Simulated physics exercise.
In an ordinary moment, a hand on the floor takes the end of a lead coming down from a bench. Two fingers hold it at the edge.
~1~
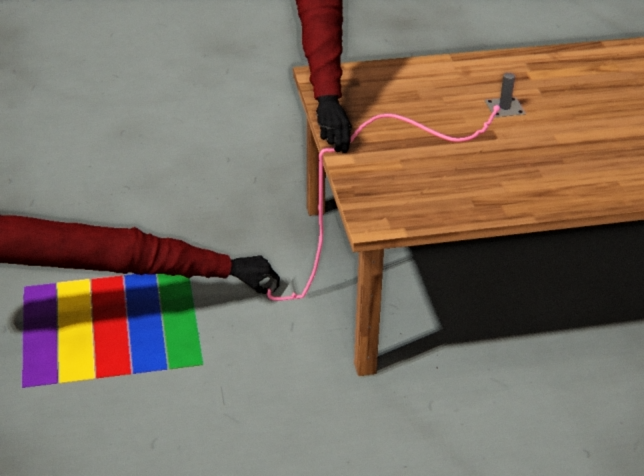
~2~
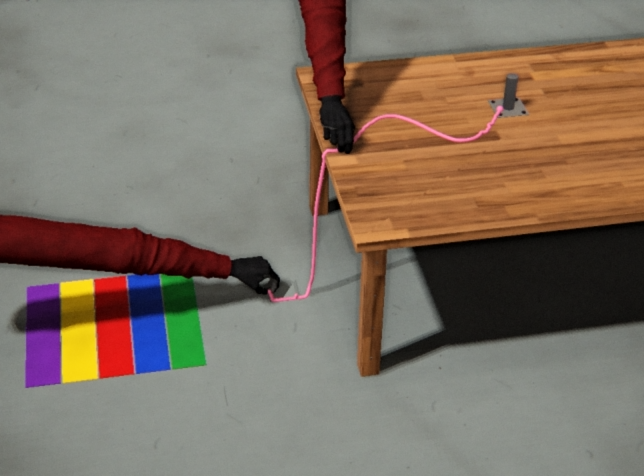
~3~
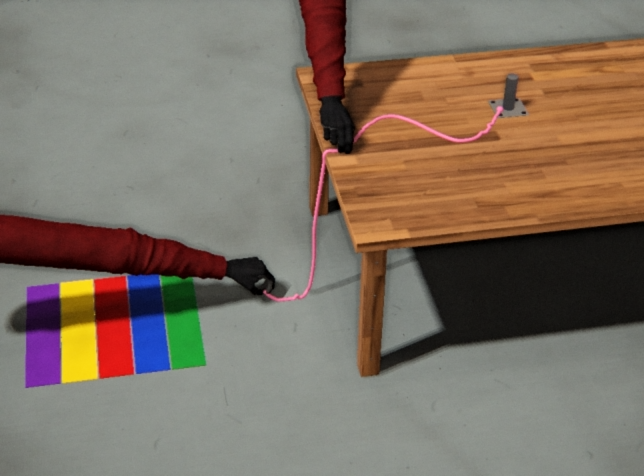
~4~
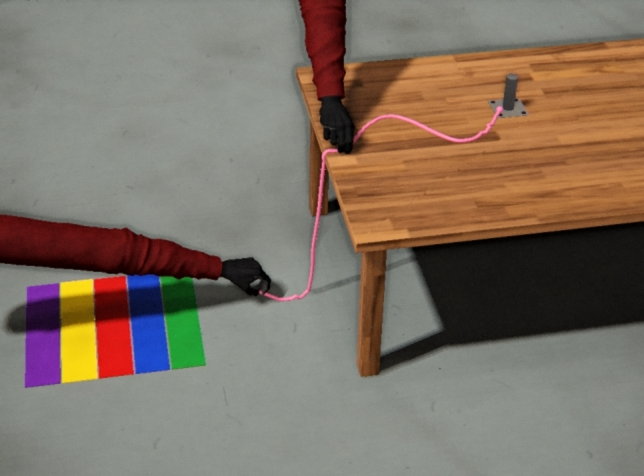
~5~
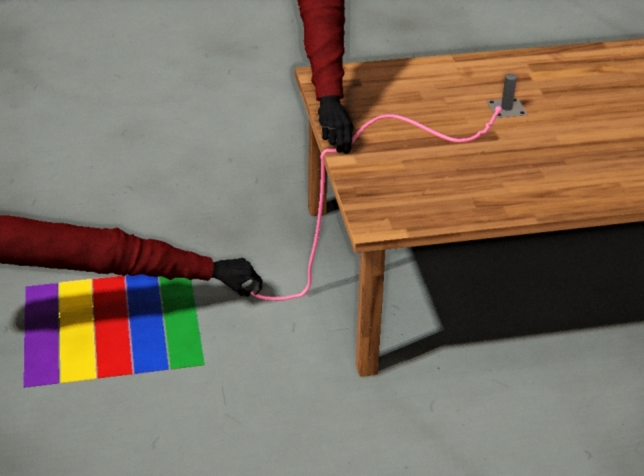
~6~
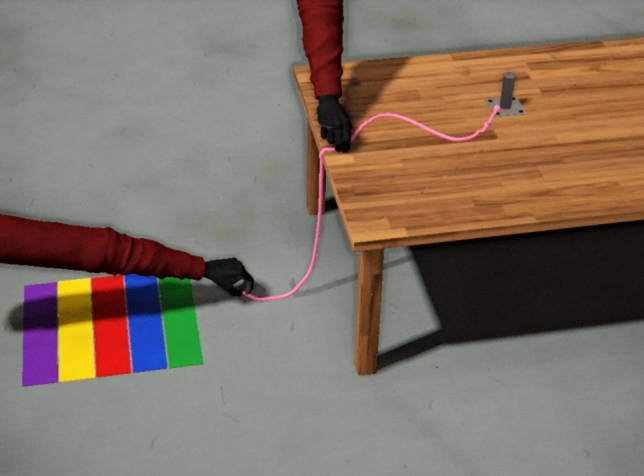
A gloved hand slowly draws the end of a pink cord slightly left across the floor.
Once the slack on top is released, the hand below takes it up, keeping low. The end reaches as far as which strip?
As far as the yellow strip.
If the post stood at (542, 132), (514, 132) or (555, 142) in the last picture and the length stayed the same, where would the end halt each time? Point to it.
Try 1 about (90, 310), try 2 about (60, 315), try 3 about (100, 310).
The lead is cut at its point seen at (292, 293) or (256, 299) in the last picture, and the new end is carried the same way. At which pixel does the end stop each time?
Roughly (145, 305), then roughly (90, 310).
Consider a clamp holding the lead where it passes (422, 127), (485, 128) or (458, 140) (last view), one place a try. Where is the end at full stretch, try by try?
Roughly (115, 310), (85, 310) and (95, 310).
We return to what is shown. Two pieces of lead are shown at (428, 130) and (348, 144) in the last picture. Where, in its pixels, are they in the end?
The first at (393, 128), the second at (286, 168).
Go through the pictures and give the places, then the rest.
End (269, 290); green (184, 348); blue (148, 353); red (113, 357); yellow (76, 361); purple (40, 366), in the first frame.
End (269, 291); lead through (488, 125) (431, 131) (369, 124) (325, 160) (315, 226) (312, 281), in the second frame.
End (265, 292), in the third frame.
End (260, 292); lead through (488, 125) (431, 131) (369, 124) (324, 160) (317, 226) (310, 282), in the fourth frame.
End (252, 293), in the fifth frame.
End (243, 293); lead through (486, 124) (428, 130) (366, 123) (322, 159) (319, 225) (303, 281), in the sixth frame.
Soon after, end near (138, 305); over blue.
After that, end near (94, 310); over red.
At the stop, end near (68, 313); over yellow. It gets as far as the yellow strip.
